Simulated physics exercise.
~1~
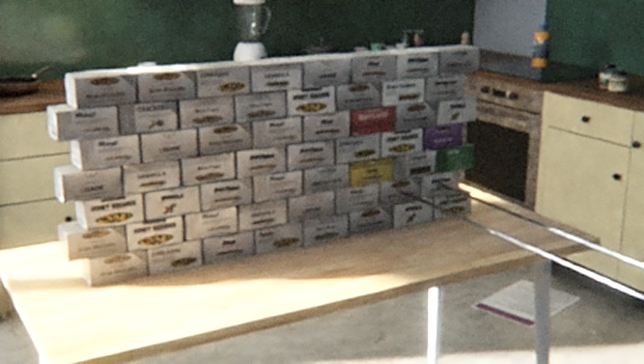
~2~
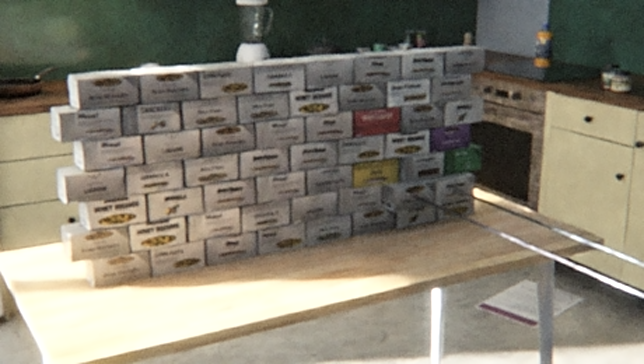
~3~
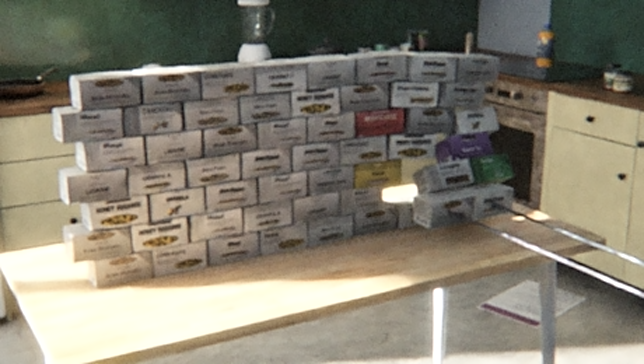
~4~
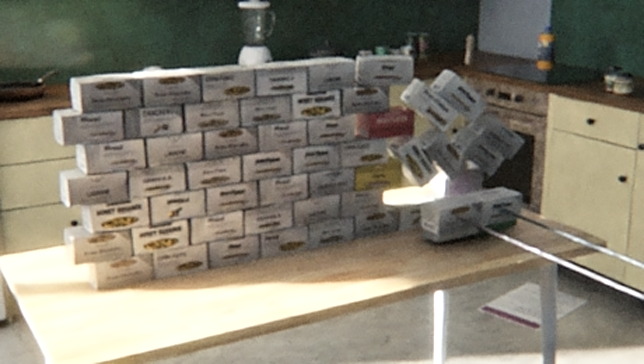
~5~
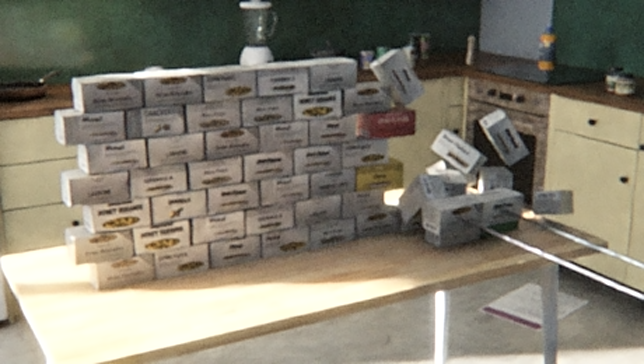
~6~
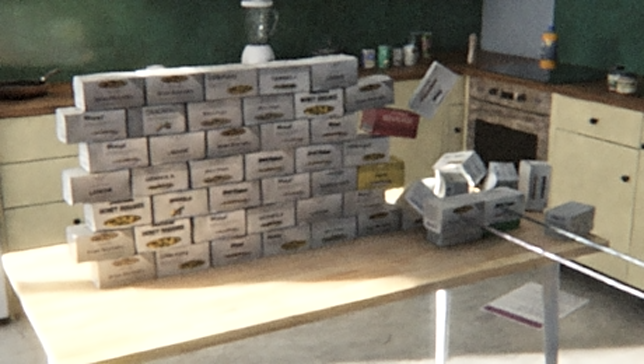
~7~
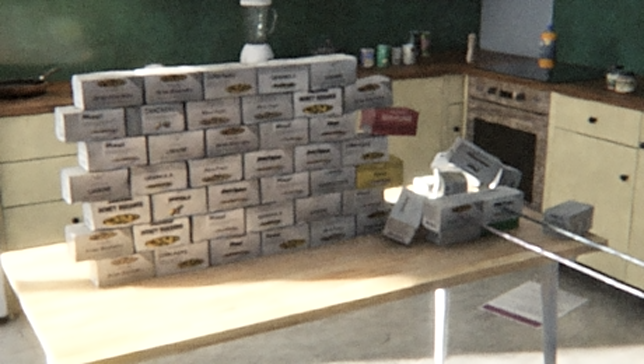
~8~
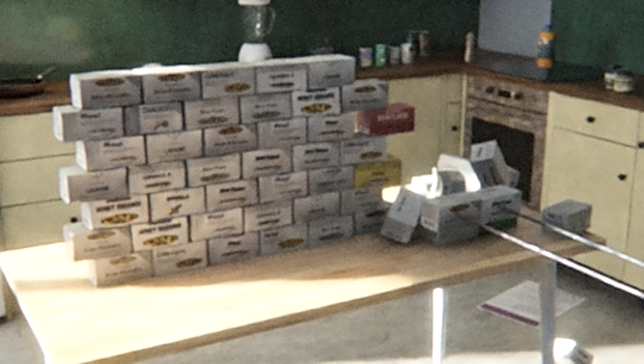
A wall of stacked white packets stood on a kitchen table as a rod drew two out near its right end; the packets above, including the purple and green ones, tumbled into a heap, while the rest, with red and yellow at the broken edge, stayed standing.
